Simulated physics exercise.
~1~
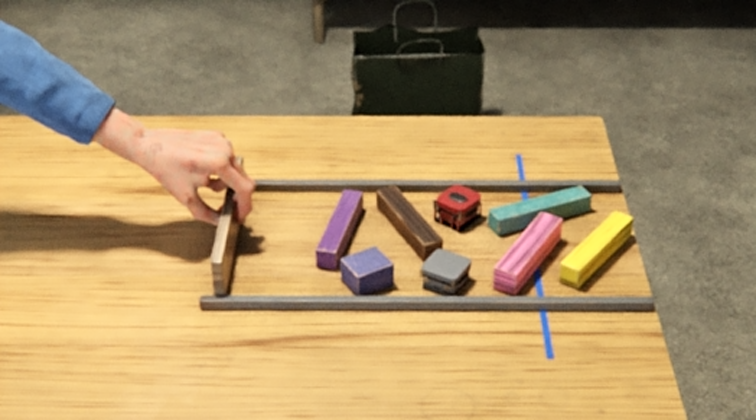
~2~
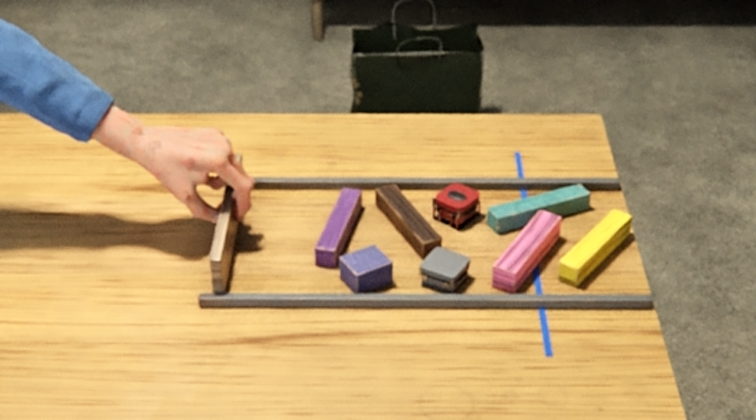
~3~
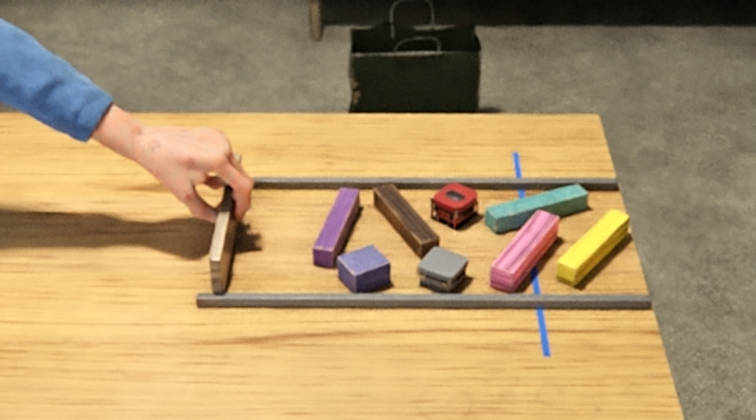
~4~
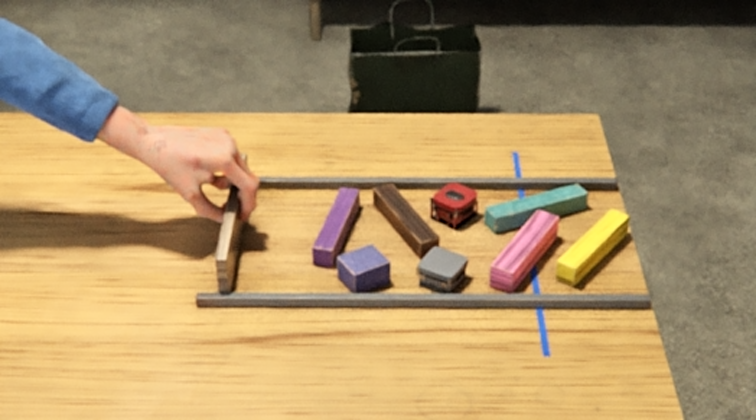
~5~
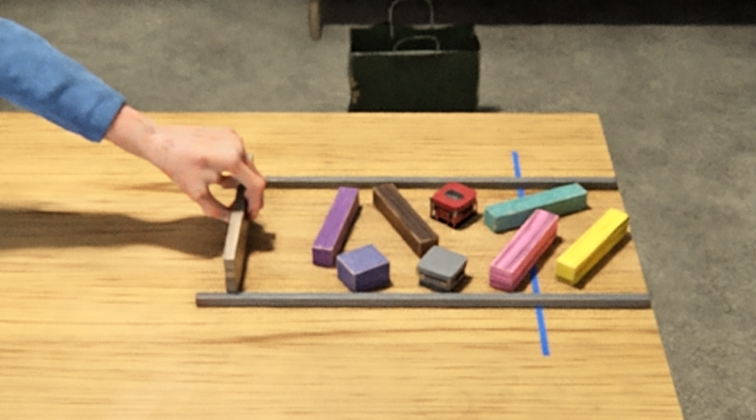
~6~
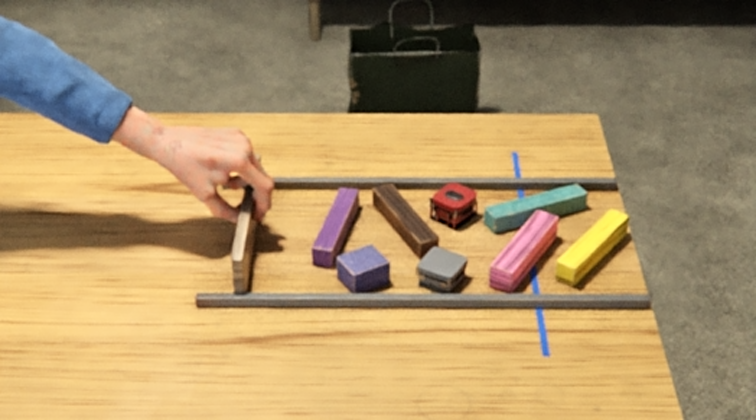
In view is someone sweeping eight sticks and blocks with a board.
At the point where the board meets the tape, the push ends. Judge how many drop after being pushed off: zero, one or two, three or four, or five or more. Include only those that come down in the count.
Number dropping: One or two.
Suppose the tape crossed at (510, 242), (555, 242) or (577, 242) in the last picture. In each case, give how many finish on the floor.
The three tries give 0, 3 and 5.
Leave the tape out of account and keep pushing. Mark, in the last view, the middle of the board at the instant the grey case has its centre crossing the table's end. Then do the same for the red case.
The middle is at (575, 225) when it's the grey case, and at (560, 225) when it's the red case.
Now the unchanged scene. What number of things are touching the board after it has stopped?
The count in contact is 2.
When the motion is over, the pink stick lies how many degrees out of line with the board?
About 5°.
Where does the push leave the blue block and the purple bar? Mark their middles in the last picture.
The blue block at (557, 278), the purple bar at (537, 225).
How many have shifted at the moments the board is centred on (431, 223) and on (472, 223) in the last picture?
First 7 and then 8.
Soon after, none off yet; yellow stick at rest near (593, 247); turquoise bar at rest near (536, 208); pink stick at rest near (525, 251).
After that, none off yet; yellow stick at rest near (593, 247); turquoise bar moving near (541, 209); pink stick moving near (529, 251).
And then, none off yet; yellow stick displaced a little near (617, 250); turquoise bar displaced a little near (581, 213); pink stick displaced a little near (588, 257).
In the end, the number that fall off is one or two; gone, yellow stick.
